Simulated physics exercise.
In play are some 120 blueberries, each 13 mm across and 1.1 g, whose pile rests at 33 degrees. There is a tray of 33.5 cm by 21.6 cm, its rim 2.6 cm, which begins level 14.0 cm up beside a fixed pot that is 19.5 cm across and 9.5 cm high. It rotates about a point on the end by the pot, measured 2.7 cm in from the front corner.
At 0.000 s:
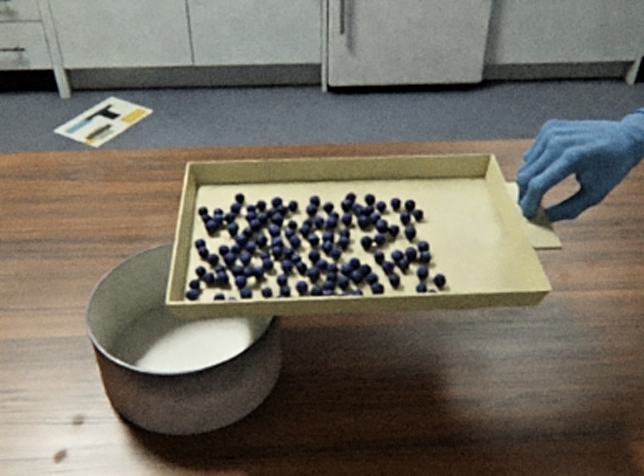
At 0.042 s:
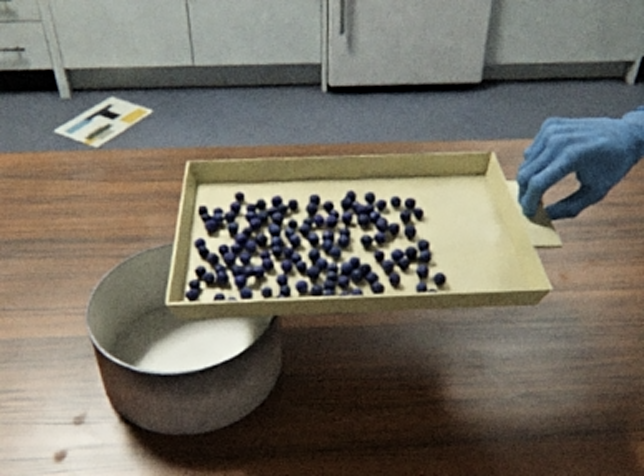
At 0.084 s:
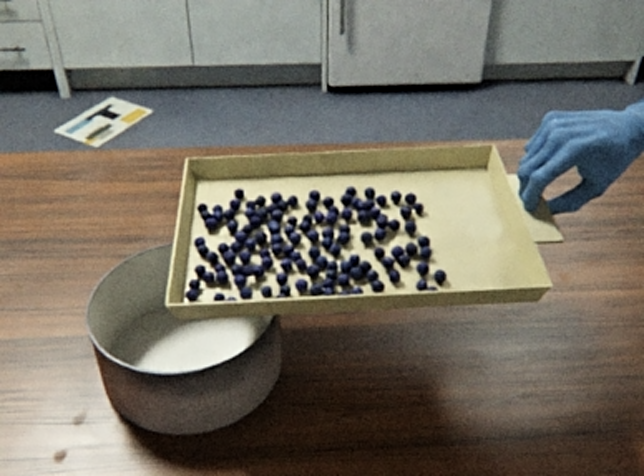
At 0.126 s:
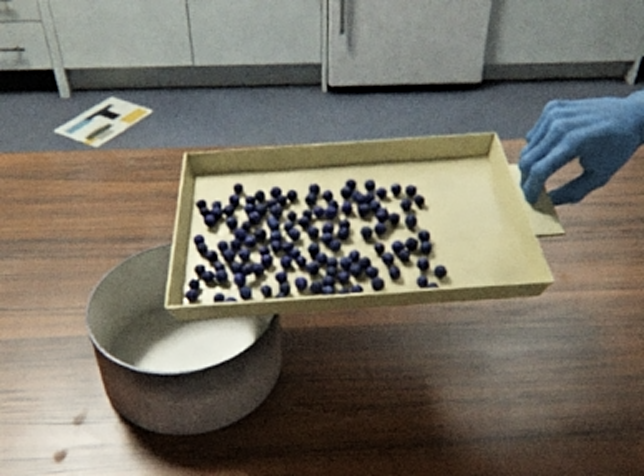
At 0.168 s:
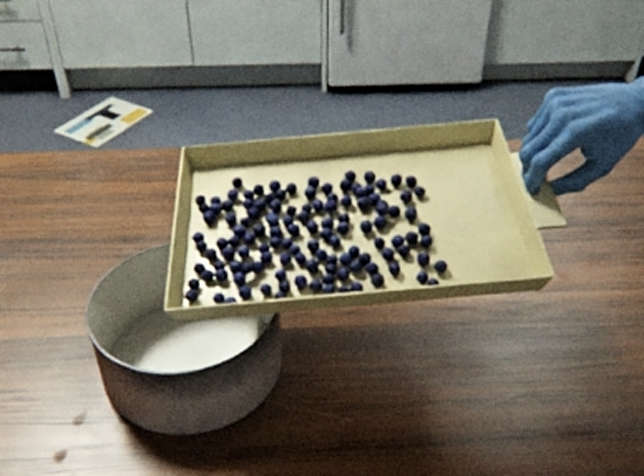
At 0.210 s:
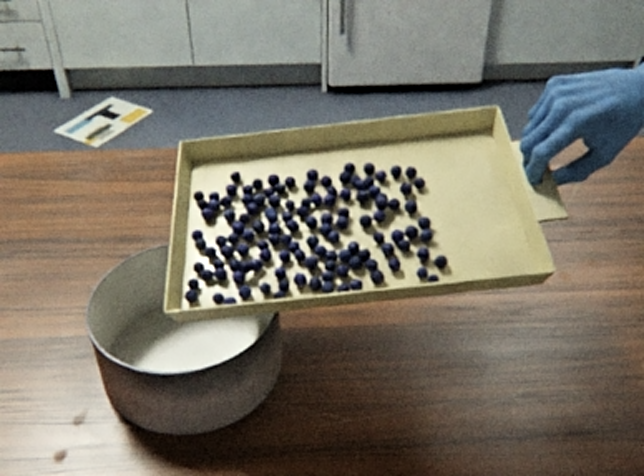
A shallow tan tray scattered with dark blueberries starts out level, its left end above a round pot on a wooden table, then tilts slightly as its right side and far edge rise, a blue-gloved hand at its right-hand tab.
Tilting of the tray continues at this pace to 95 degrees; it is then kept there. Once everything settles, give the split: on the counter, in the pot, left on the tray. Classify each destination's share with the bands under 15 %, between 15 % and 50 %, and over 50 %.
Counter: Over 50 %; pot: Between 15 % and 50 %; left on the tray: Under 15 %.
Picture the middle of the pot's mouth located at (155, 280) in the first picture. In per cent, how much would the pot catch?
Roughly 0 percent would end up there.
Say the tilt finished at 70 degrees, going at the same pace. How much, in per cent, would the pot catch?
That would give about 0 per cent.
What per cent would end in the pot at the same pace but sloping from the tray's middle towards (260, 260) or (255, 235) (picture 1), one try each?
About 70 per cent on the first try and 65 per cent on the second.
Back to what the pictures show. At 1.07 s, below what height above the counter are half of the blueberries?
Some 22 cm.
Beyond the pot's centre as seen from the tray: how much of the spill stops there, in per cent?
About 50 per cent.
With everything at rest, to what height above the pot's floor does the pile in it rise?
I'd put it at close to 2.0 centimetres.
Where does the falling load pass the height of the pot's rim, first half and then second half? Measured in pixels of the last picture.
(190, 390) or so first, later (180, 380).
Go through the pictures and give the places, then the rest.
The first frame shows tray tilt 0 degrees, front corners at (175, 298) and (541, 285); middle of the pieces at (314, 240); pot at (184, 300).
The second frame shows tray tilt 1 degrees, front corners at (175, 298) and (542, 284); middle of the pieces at (314, 239).
The third frame shows tray tilt 2 degrees, front corners at (175, 299) and (542, 281); middle of the pieces at (314, 236).
The fourth frame shows tray tilt 5 degrees, front corners at (174, 301) and (543, 276), lowest corner left front; middle of the pieces at (313, 232).
The fifth frame shows tray tilt 8 degrees, front corners at (173, 303) and (544, 271), lowest corner left front; middle of the pieces at (313, 227).
The sixth frame shows tray tilt 11 degrees, front corners at (173, 305) and (545, 266), lowest corner left front; middle of the pieces at (312, 222); pot at (184, 300). Its pace works out near 75 degrees a second.
After 0.73 s, tilt 51 degrees; the tray holds 100 %, the pot 0 %.
After 1.07 s, tilt 77 degrees; the tray holds 100 %, the pot 0 %.
Then, at 1.51 s, tilt 95 degrees; the tray holds 15 %, the pot 20 %.
By 2.4 s all is still; counter 70 %, pot 30 %, tray 0 %.
